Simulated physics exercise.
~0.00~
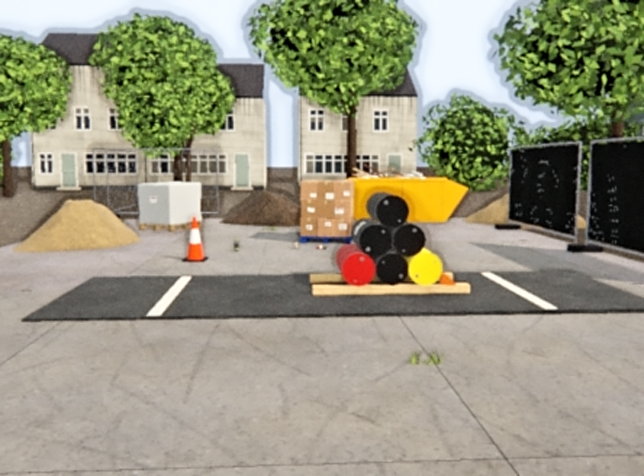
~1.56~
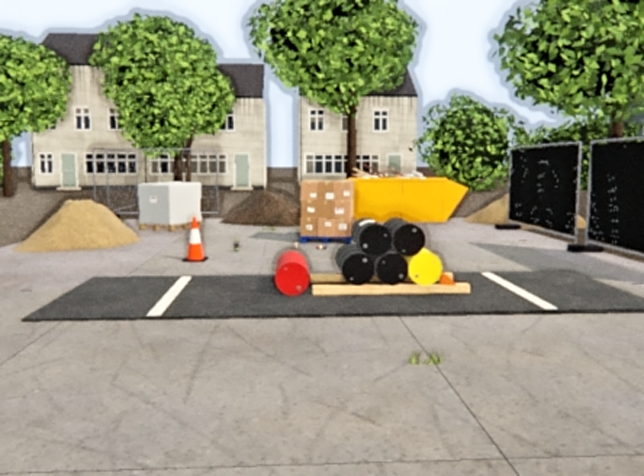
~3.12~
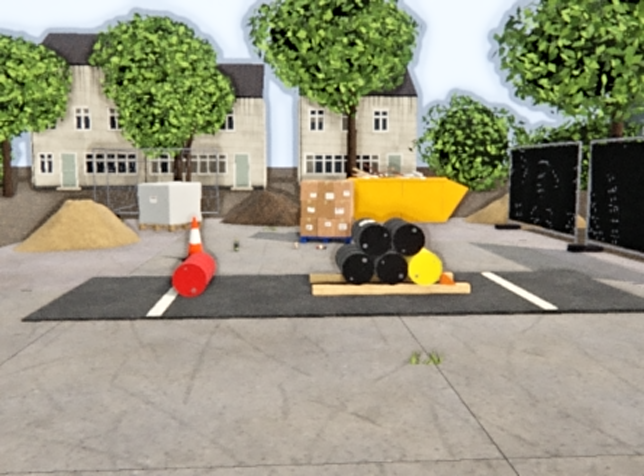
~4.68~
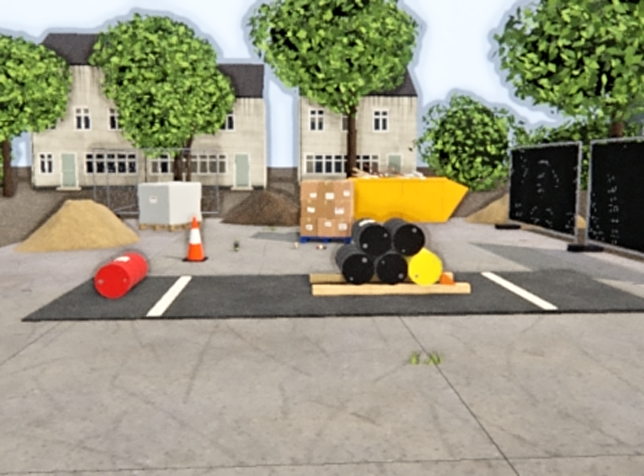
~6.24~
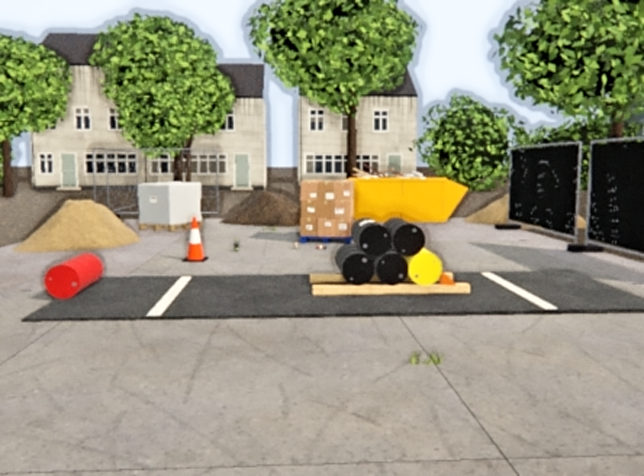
A red drum rolls left from a stack of barrels, crossing a white line and stopping beyond it as the yellow one stays put.
